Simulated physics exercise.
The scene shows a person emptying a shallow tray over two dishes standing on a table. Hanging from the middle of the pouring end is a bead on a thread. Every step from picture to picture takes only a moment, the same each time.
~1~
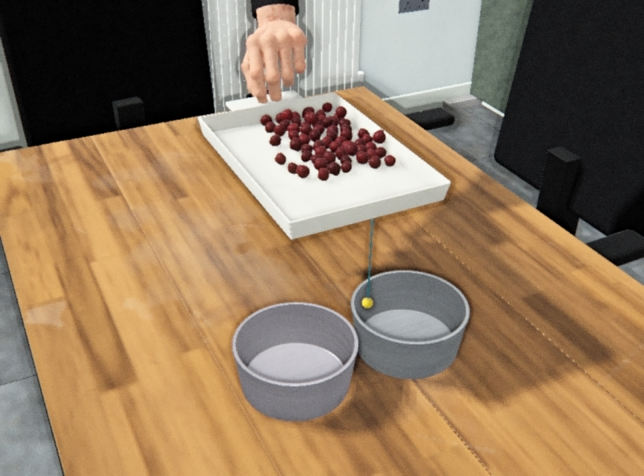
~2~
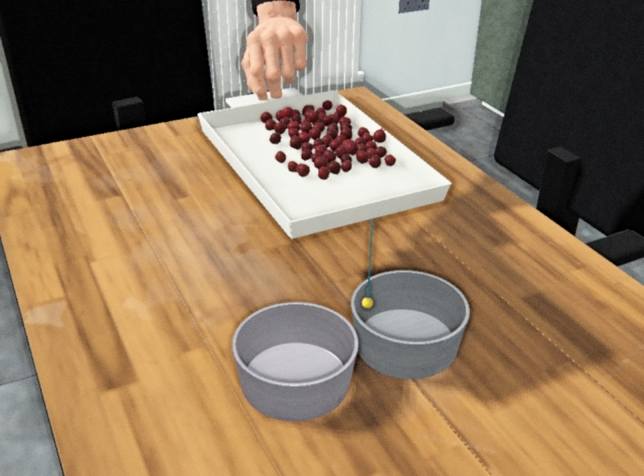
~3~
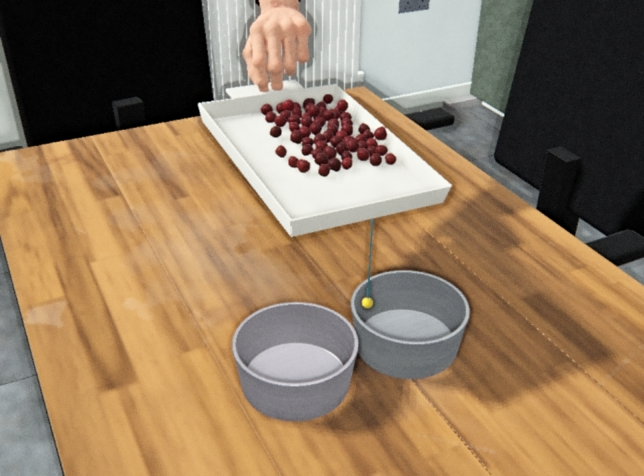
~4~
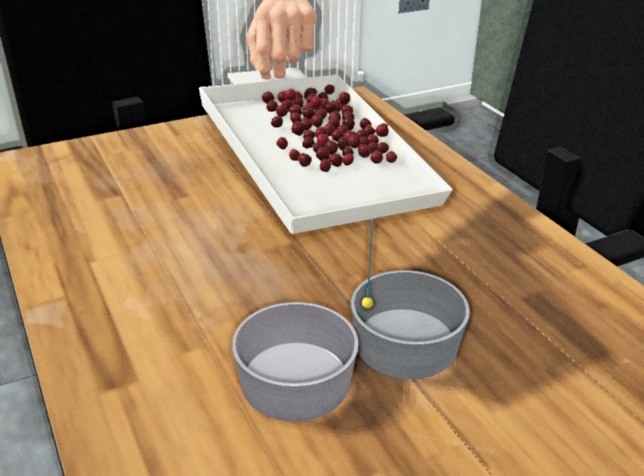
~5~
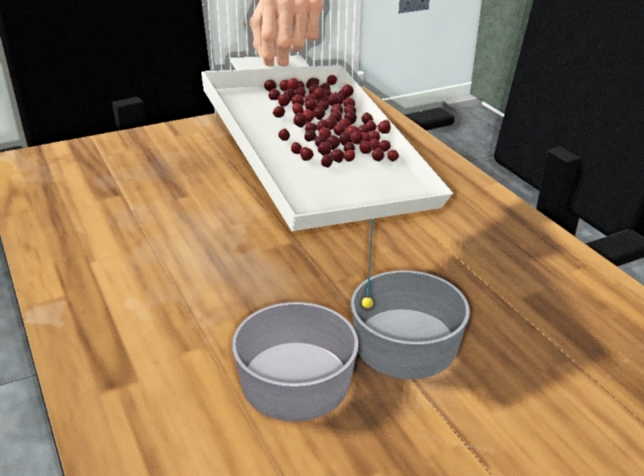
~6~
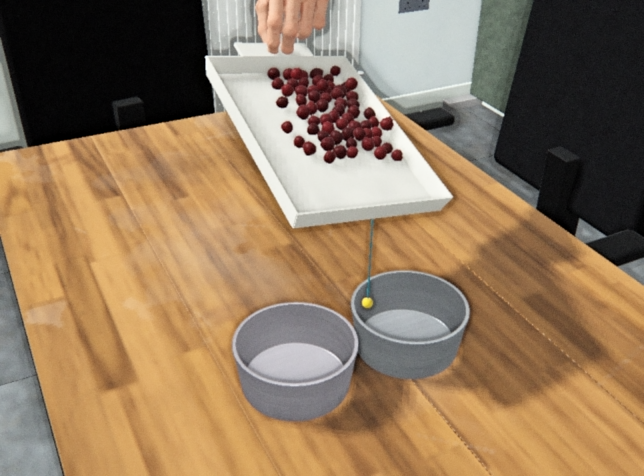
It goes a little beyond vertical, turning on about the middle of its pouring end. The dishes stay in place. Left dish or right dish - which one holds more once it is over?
The right one holds more.
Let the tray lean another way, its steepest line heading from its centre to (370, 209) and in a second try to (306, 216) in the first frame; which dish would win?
Case one: The dish at right. Case two: The dish at left.
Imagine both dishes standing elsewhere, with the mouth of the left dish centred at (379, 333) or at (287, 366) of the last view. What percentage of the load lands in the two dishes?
Try 1: Some 80 %; try 2: Some 40 %.
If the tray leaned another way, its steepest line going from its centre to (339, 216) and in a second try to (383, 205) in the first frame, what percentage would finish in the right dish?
Lab note: Try one about 0 %, try two about 40 %.
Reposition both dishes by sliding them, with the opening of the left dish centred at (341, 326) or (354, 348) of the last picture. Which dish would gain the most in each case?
Try 1: The right-side dish; try 2: The right-side dish.
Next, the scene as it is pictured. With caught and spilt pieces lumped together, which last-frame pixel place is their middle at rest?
Resting centre, last frame: Roughly (439, 338).
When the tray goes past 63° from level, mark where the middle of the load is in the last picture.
About (408, 158).
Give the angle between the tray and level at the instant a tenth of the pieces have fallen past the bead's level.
It has tipped about 115 degrees.
Shortly afterwards, tray tipped steeply; all but a few on the tray; only a few in the air.
Next, tray tipped past a quarter turn; all but a few on the tray; only a few in the right dish; only a few outside both.
Some moments later, tray tipped past a quarter turn; near half in the right dish; near half outside both.
In the end, tray tipped past a quarter turn; none at all in the left dish; near half in the right dish; near half outside both.
